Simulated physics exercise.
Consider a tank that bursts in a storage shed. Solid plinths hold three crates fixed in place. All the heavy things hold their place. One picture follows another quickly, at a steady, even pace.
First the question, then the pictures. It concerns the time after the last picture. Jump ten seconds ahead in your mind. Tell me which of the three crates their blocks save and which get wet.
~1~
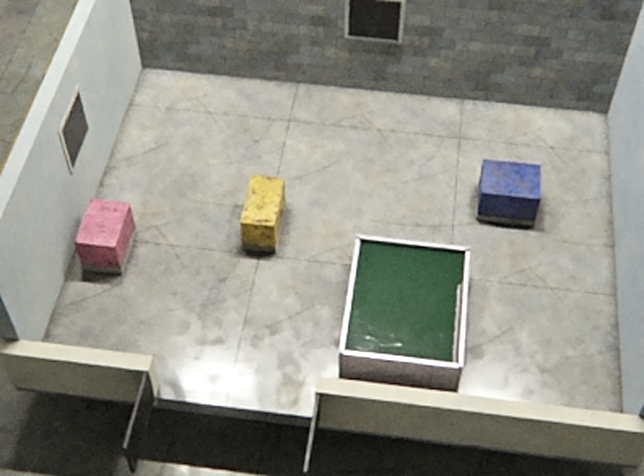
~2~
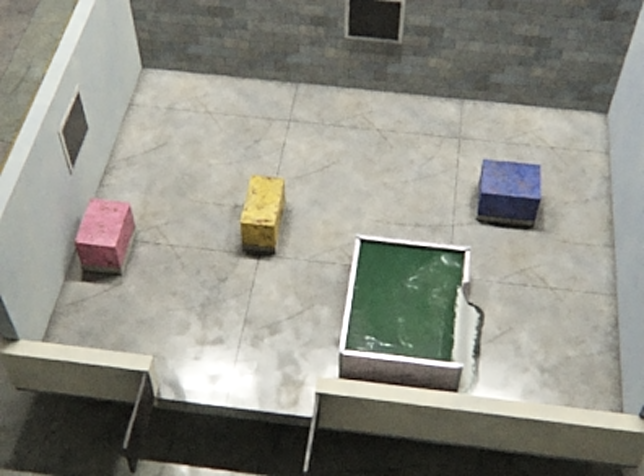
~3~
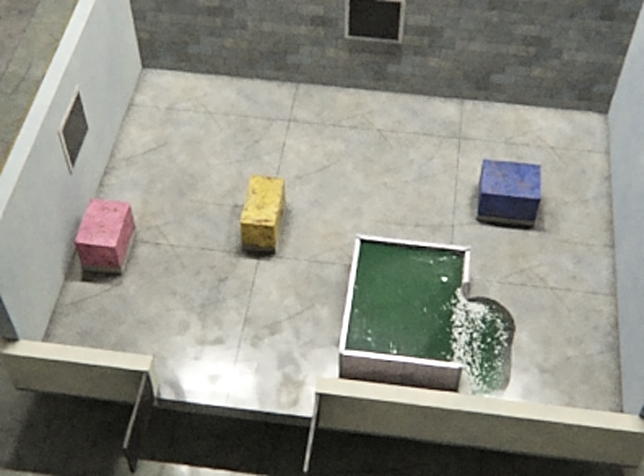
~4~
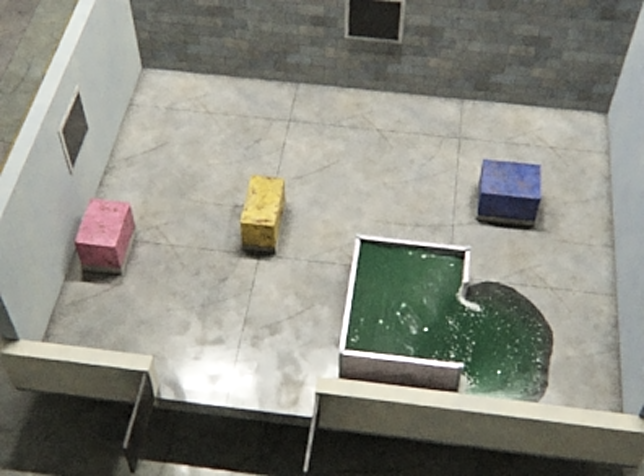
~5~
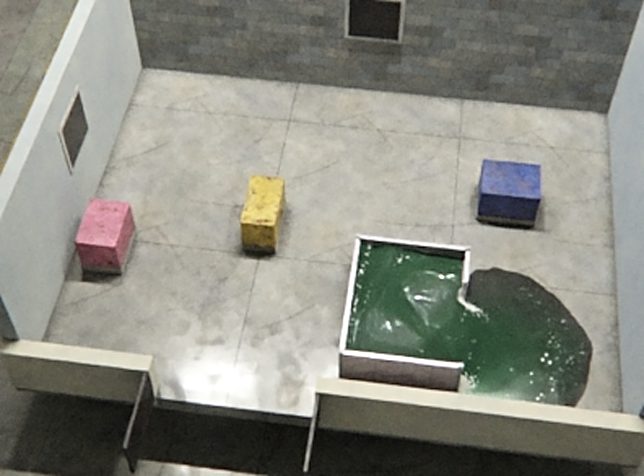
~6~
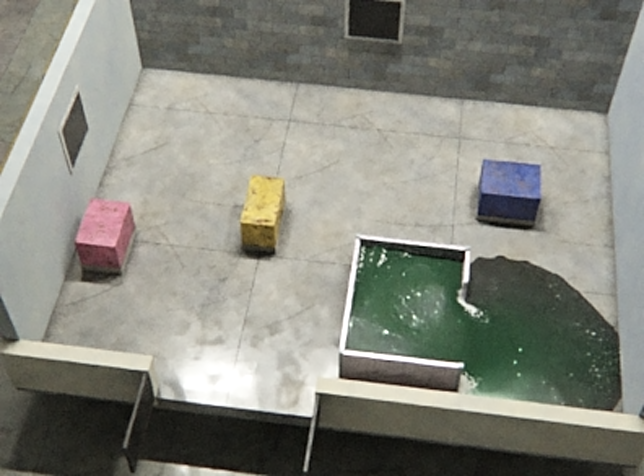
Here is how it ends: The blue crate gets wet; the yellow crate is spared; the pink crate is spared.
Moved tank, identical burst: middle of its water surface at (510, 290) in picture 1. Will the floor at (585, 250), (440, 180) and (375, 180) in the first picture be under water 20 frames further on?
Results in order - swamped, left untouched, left untouched.
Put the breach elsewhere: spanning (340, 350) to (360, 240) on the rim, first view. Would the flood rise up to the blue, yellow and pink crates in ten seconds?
Blue is not reached; yellow is reached; pink is reached.
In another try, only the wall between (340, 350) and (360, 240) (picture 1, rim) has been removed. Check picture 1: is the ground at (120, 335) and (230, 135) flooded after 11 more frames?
As listed: Awash, dry.
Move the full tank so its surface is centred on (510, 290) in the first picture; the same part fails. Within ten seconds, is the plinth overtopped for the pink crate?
Short answer: The pink crate is missed.
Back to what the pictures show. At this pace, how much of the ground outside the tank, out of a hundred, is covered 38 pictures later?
Some 55 per cent.
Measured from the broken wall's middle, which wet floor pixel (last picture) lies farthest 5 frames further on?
The front tops out at about (614, 255).
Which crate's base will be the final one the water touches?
I'd name the pink one.
A moment on, water covers 15 % of the floor; the blue crate not reached, the yellow crate not reached, the pink crate not reached.
Next, water covers 15 % of the floor; the blue crate water round its plinth, the yellow crate not reached, the pink crate not reached.
Then, water covers 30 % of the floor; the blue crate water round its plinth, the yellow crate not reached, the pink crate not reached.
Later, water covers 55 % of the floor; the blue crate water round its plinth, the yellow crate water round its plinth, the pink crate not reached.
In the end, water covers 85 % of the floor; the blue crate was topped, the yellow crate stayed above the water, the pink crate stayed above the water.
